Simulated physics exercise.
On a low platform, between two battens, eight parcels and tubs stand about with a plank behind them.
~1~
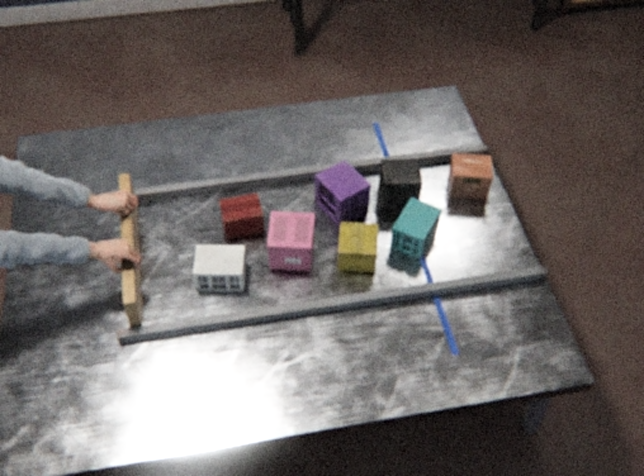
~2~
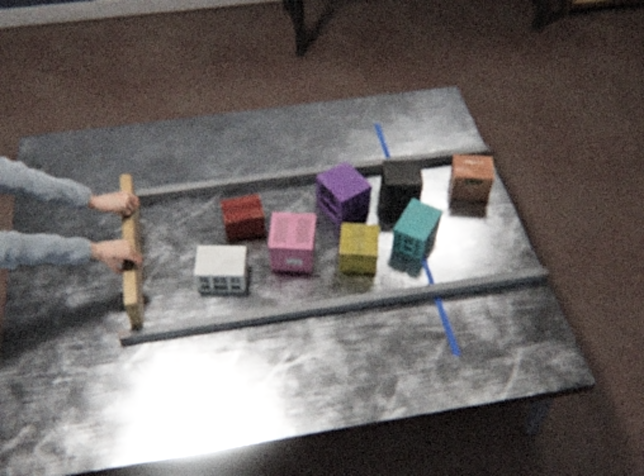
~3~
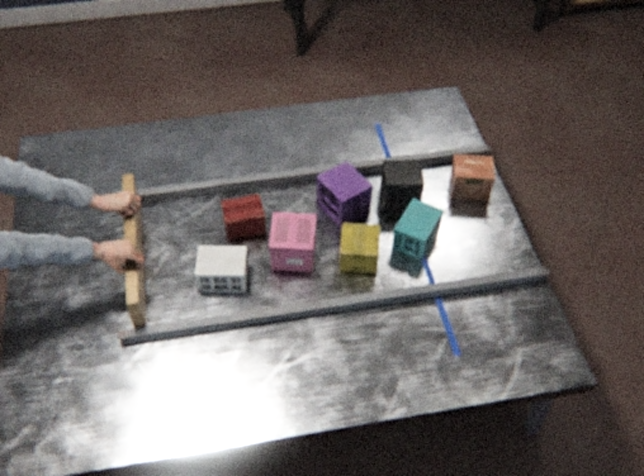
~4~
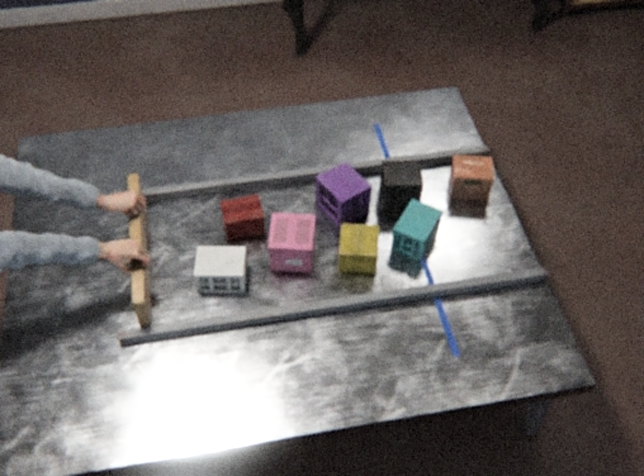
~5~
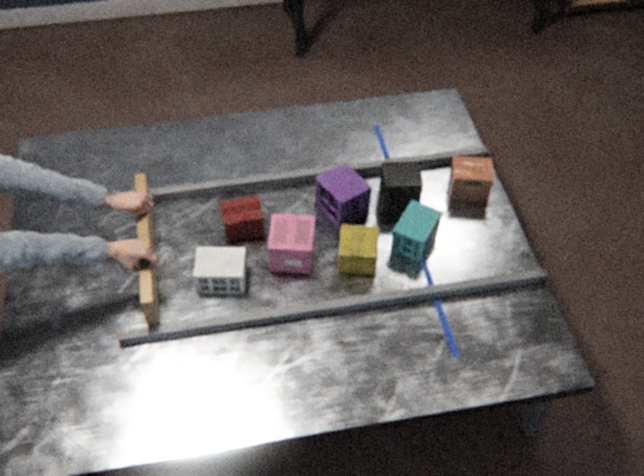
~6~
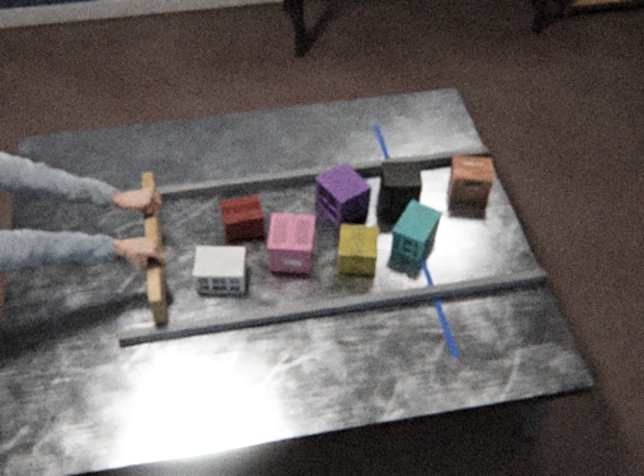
On a low platform, between two battens, eight coloured parcels and tubs stand still near and across a blue tape line, while two hands at the left hold an upright plank and slide it slightly right towards them.
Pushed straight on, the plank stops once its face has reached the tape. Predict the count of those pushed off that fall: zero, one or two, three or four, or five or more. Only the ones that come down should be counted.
The count is one or two.
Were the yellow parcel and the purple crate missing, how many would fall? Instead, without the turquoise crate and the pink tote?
First try: 0 fallen; other try: 1.
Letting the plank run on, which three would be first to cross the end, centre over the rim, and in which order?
Going earliest first, it would be the turquoise crate, after it the orange box, and finally the yellow parcel.
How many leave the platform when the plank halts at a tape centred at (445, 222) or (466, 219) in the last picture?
On the ground you'd count 4 the first time and 6 the second.
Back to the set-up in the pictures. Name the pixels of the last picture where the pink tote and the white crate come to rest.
The pink tote at (481, 217), the white crate at (442, 236).
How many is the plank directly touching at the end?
It's 2.
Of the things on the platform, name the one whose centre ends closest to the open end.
It's the yellow parcel.
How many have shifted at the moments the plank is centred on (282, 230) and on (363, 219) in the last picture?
5 and 8.
A little later, none off yet; orange box at rest near (471, 179); turquoise crate at rest near (416, 230); black crate at rest near (400, 187).
Next, none off yet; orange box at rest near (471, 179); turquoise crate shifted about its own width near (469, 223); black crate shifted a little near (412, 185).
When it is over, the number that fall off is one or two; down, turquoise crate and orange box.
